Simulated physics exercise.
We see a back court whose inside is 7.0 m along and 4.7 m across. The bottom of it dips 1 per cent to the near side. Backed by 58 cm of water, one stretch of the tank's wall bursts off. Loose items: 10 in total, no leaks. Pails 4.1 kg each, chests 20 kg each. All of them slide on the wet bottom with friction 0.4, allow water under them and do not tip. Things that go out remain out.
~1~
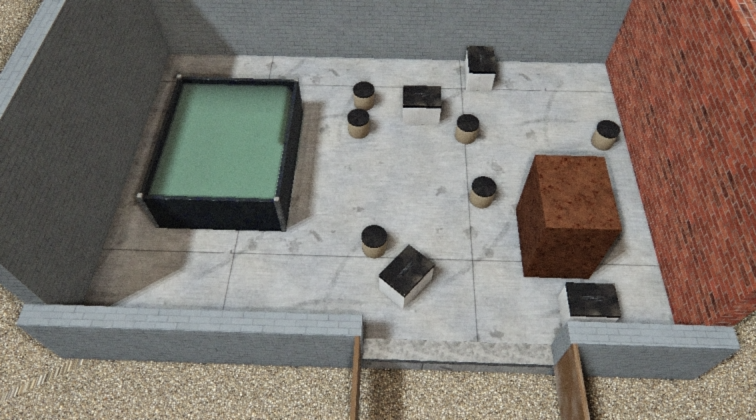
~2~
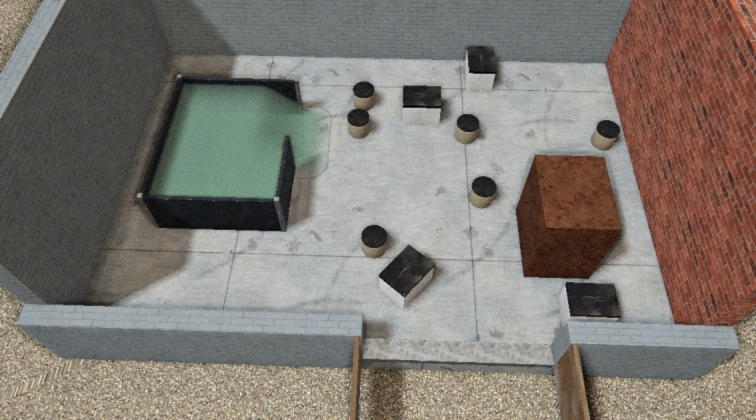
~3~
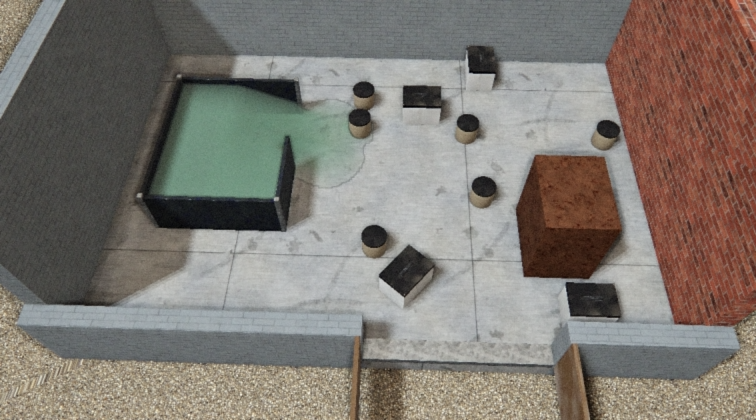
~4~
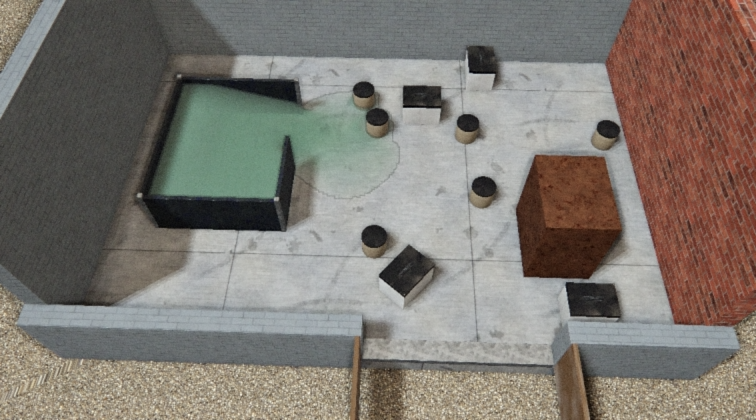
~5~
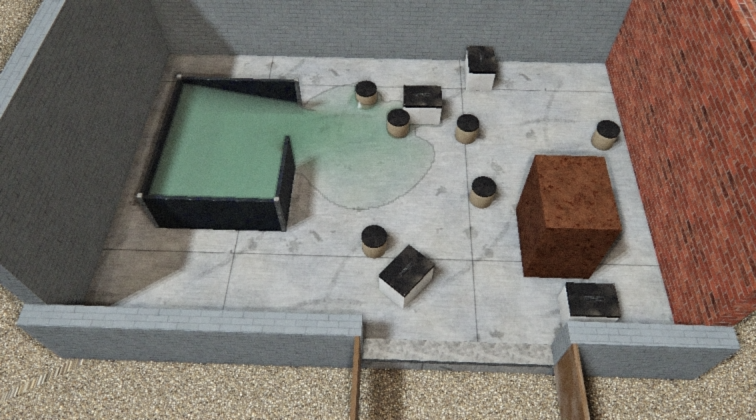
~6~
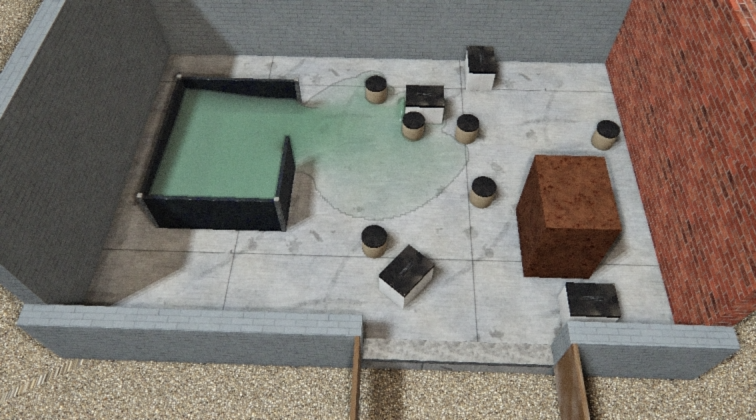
Greenish water burst through the right side of a dark tank and spread across the walled court's pale floor, pushing one small pail to the right, then nudging a second one the same way.
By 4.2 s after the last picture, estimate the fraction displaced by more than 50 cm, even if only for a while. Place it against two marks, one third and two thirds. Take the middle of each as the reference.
Two thirds and above.
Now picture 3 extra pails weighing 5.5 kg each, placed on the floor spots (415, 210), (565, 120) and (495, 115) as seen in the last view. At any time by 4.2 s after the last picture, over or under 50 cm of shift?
Result, in sequence: Above the mark / above the mark / above the mark.
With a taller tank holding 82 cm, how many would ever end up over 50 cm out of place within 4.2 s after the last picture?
With that change, 8 of them.
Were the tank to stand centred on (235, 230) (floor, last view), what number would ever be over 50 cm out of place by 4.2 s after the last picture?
The answer would then be 5.
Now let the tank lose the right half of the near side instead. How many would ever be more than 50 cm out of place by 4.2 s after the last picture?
That gives 2 of them.
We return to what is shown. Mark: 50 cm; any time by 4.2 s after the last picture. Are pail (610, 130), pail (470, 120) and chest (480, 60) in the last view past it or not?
The first is beyond the limit, the second beyond the limit, and the third beyond the limit.
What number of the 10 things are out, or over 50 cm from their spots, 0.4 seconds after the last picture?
The number by then is 2.
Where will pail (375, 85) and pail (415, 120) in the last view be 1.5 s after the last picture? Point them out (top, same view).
I'd say close to (515, 60) and close to (631, 179).
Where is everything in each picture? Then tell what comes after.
A pail at (358, 117) rests on the ground; a pail at (364, 89), on the bottom; 3.1 m2 under water; 0 of 10 have shifted, in the first frame.
A pail at (358, 117), on the bottom; a pail at (364, 89), on the bottom; 3.7 m2 under water; 0 of 10 have shifted, in the second frame.
A pail at (360, 117) rests on the ground; a pail at (364, 89), on the bottom; water covers 4.4 m2; 0 of 10 have shifted, in the third frame.
A pail at (377, 116), on the bottom, 27 cm from its start; a pail at (364, 89), on the bottom; water covers 5.3 m2; 1 of 10 have shifted, in the fourth frame.
A pail at (399, 117), on the bottom, 57 cm from its start; a pail at (366, 88) rests on the ground, 4 cm from its start; 6.3 m2 under water; 1 of 10 have shifted, in the fifth frame.
A pail at (414, 120), on the bottom, 78 cm from its start; a pail at (376, 83) rests on the ground, 21 cm from its start; 7.4 m2 under water; 2 of 10 have shifted, in the sixth frame.
Then, 0.4 s after the last picture 2 of 10 are over 50 cm from their spots; 1 afloat.
Then, 1.5 s after the last picture 6 of 10 are over 50 cm from their spots; 4 afloat.
Then, 2.8 s after the last picture 6 of 10 are over 50 cm from their spots; 5 afloat.
Then, 4.2 s after the last picture 7 of 10 are over 50 cm from their spots, and 7 have been at some point; 7 afloat.
